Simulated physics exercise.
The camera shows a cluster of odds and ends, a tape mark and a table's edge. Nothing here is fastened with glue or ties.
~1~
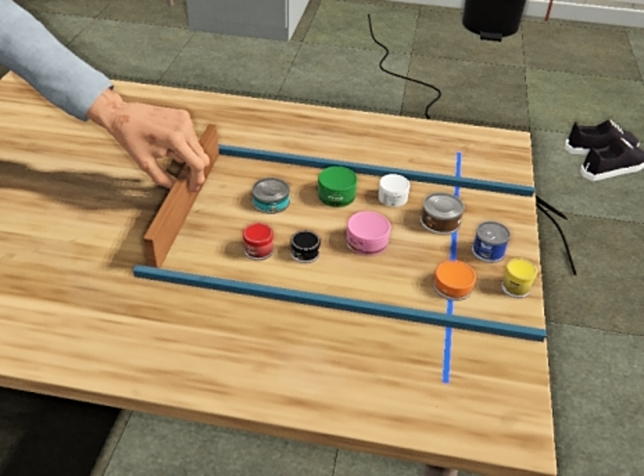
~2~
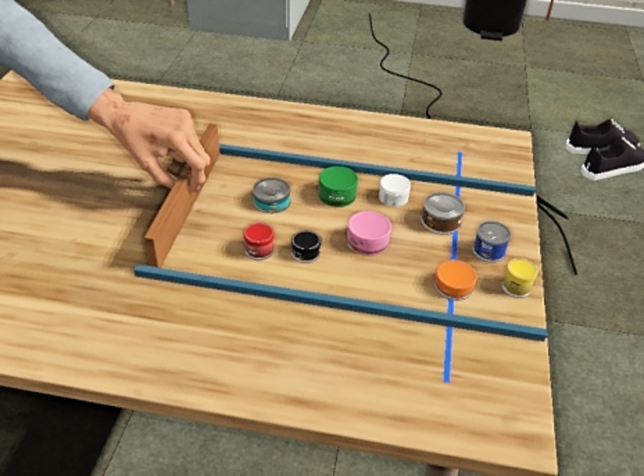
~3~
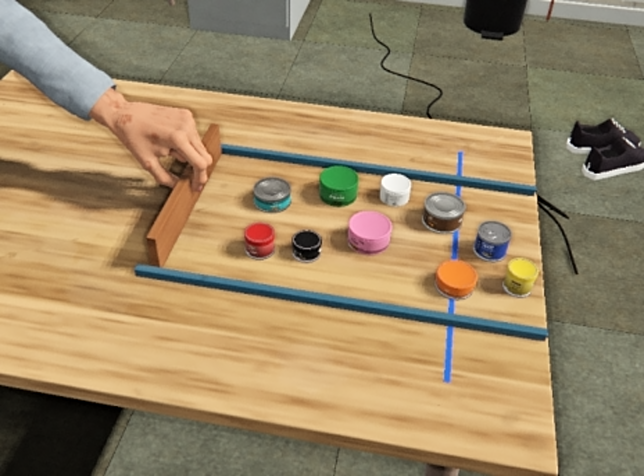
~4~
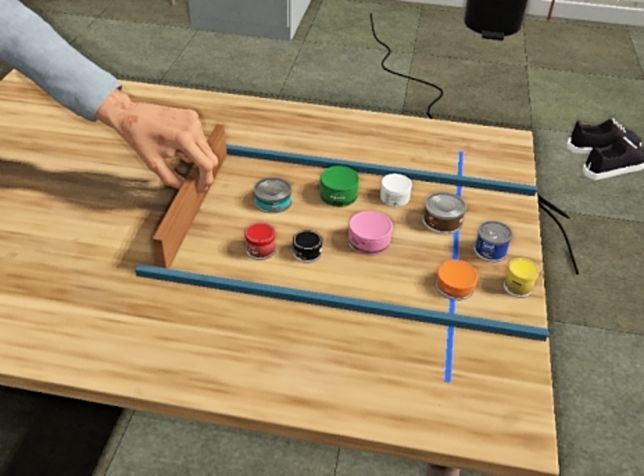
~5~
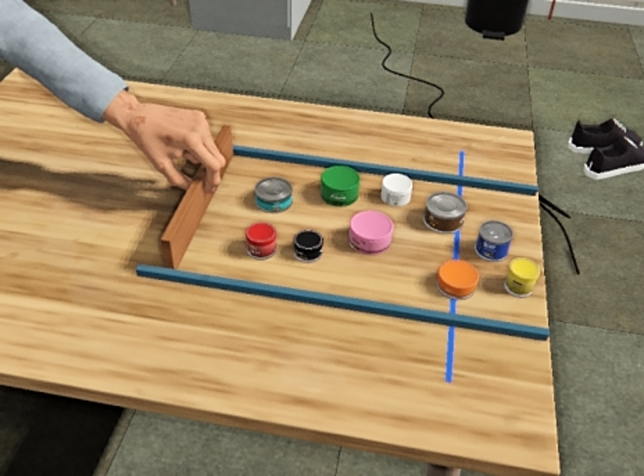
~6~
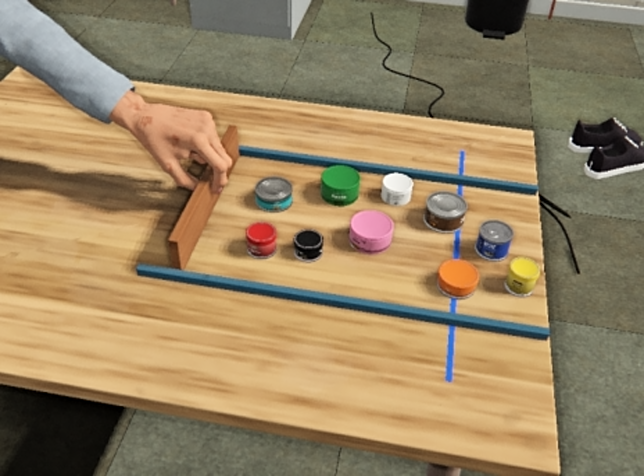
A hand sliding a wooden board slightly right between two blue rails on a table, toward colourful tins and tubs sitting still.
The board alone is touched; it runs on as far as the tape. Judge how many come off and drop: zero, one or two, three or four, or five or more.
Zero come off.
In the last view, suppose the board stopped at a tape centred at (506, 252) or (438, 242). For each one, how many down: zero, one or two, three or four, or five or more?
At least five; none.
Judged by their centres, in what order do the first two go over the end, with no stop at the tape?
Order, earliest first: Orange tin, brown tin.
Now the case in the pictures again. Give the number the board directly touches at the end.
That makes 4.
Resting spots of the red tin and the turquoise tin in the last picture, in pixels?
Taking them in turn, first comes (472, 277), then (478, 227).
Soon after, none off yet; yellow tin at rest near (522, 277); blue pot at rest near (494, 241); orange tin at rest near (457, 279).
At rest, the number that fall off is zero.
